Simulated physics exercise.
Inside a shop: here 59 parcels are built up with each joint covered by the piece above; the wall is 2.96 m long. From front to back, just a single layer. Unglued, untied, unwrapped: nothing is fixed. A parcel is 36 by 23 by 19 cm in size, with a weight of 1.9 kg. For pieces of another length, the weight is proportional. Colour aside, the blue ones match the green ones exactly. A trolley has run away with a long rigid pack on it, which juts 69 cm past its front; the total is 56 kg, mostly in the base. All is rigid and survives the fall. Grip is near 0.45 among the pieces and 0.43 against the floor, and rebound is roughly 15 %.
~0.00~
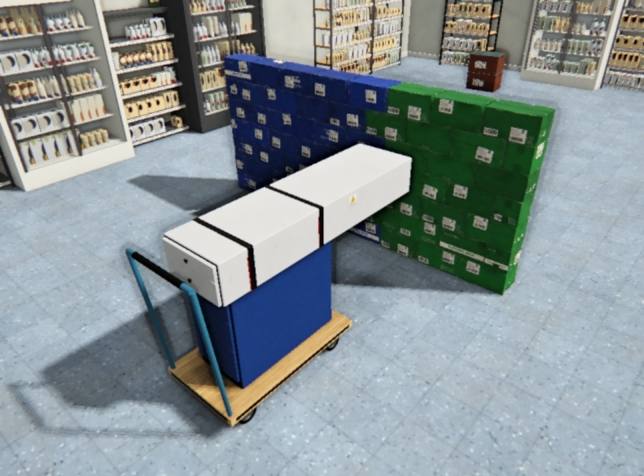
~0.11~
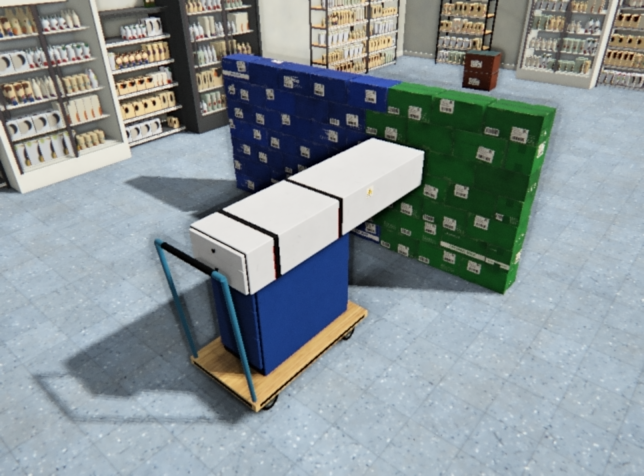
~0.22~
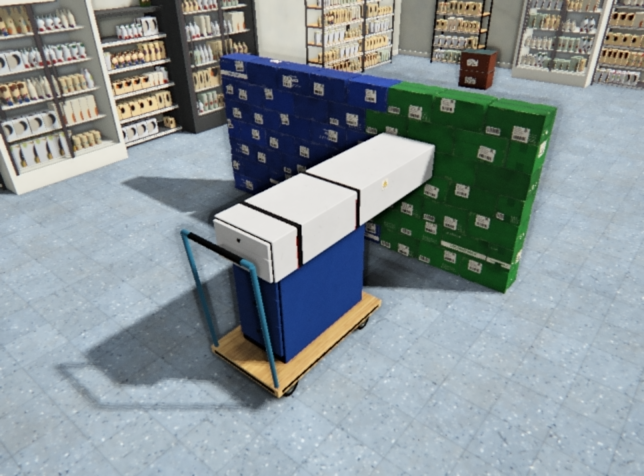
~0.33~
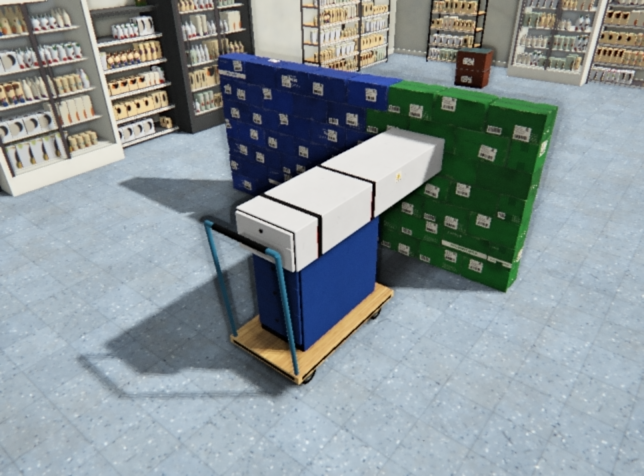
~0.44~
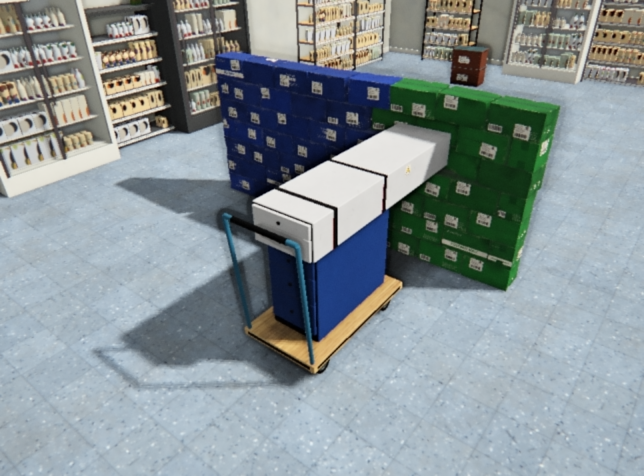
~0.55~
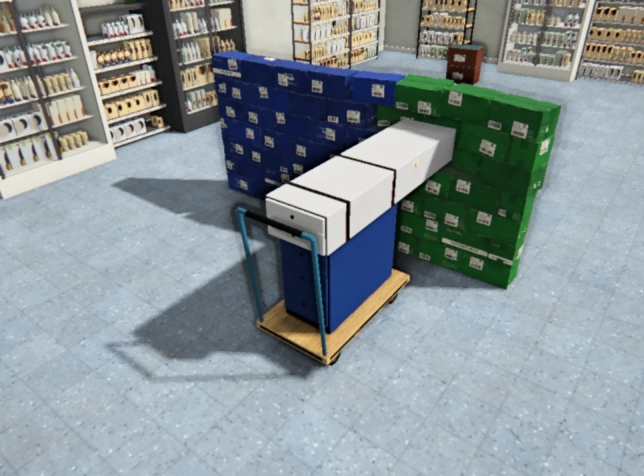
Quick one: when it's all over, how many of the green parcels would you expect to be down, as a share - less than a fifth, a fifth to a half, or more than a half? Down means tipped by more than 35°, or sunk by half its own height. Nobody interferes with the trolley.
I'd say a fifth to a half.
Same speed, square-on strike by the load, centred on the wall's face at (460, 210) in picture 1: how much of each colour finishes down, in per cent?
That hit would leave blue at 0 and green at 80 per cent down.
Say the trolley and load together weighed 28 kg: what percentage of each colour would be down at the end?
Result: Blue 0 and green 30 in a hundred.
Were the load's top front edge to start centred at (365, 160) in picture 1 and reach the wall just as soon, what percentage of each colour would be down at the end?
Blue 0%, green 30%.
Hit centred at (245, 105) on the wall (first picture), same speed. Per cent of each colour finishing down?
The blue ones would be 30 per cent down and the green ones 0 per cent.
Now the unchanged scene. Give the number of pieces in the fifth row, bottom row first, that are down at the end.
The answer for that row is 2.
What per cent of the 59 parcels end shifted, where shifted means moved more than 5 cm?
The share is 15 %.
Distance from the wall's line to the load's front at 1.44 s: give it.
About 70 cm.
By 0.94 s, load 46 cm past the wall's line, still rolling; 4 of the 24 green parcels down (5 of 59 in all colours); top green parcel tilted 17°.
By 1.44 s, load 70 cm past the wall's line, still rolling; 8 of the 24 green parcels down (9 of 59 in all colours); top green parcel on its side.
When it is over (2.9 s), load 72 cm past the wall's line, stopped; 8 of the 24 green parcels down (9 of 59 in all colours); top green parcel on its side; top blue parcel unmoved. That is 33 per cent. In pixels of the last frame, middles, top green parcel near (476, 203), top blue parcel near (297, 77).
